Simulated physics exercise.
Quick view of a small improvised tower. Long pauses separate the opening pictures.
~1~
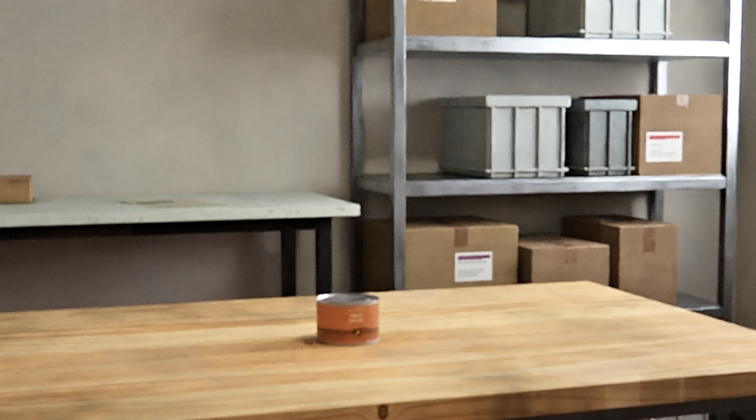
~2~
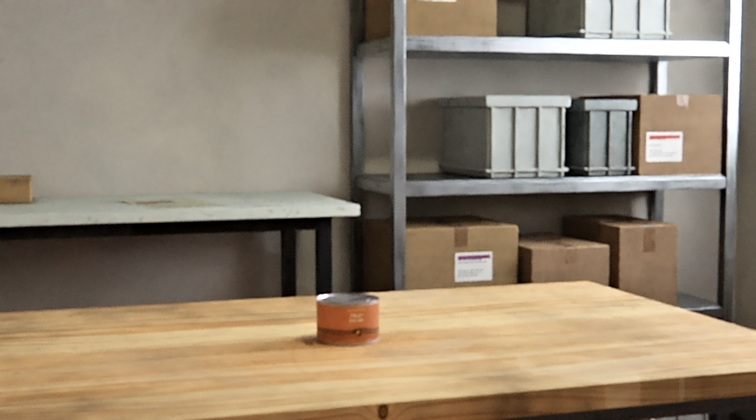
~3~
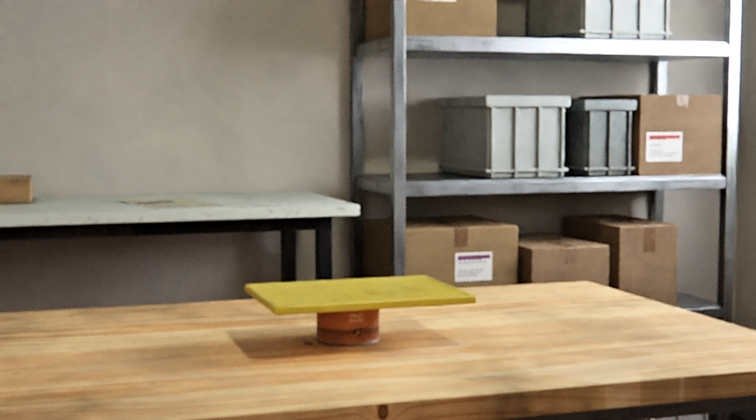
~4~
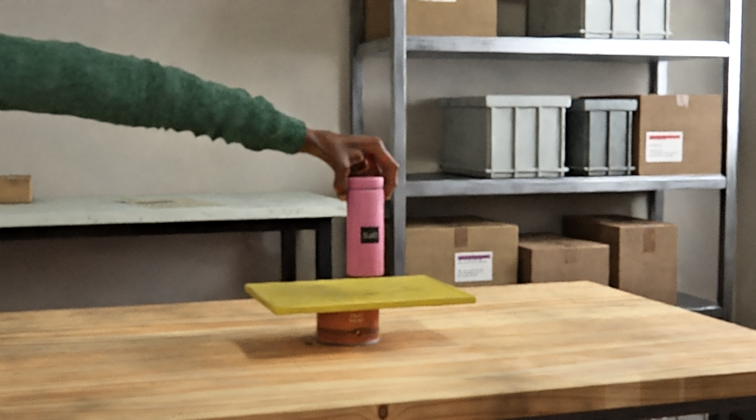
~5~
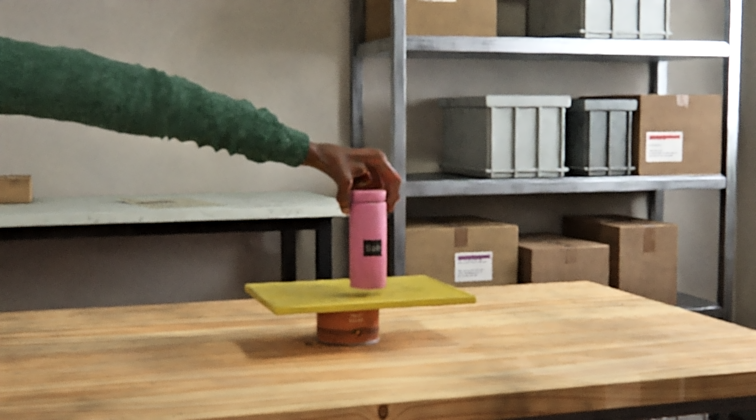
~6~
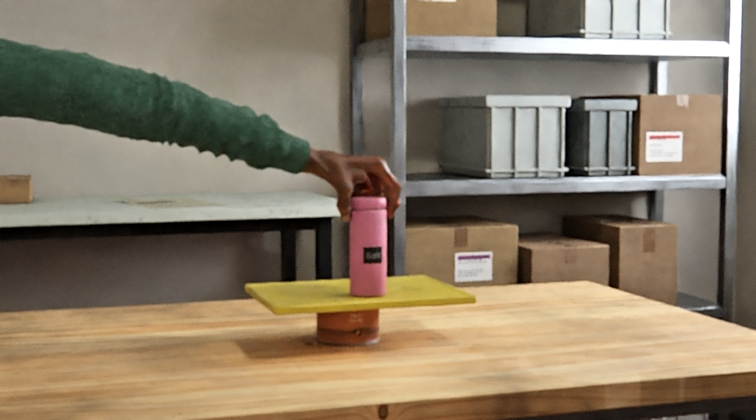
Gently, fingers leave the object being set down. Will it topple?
No.
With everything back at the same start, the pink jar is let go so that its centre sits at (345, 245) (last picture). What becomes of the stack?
What happens next is that it remains standing.
Then, 0.40 s on from there, no change.
Then, 1.00 s on from there, pink jar resting near (368, 246).
In the end, all 3 unmoved. At the end, from the last picture's camera, pink jar near (368, 247). The stack keeps its balance.
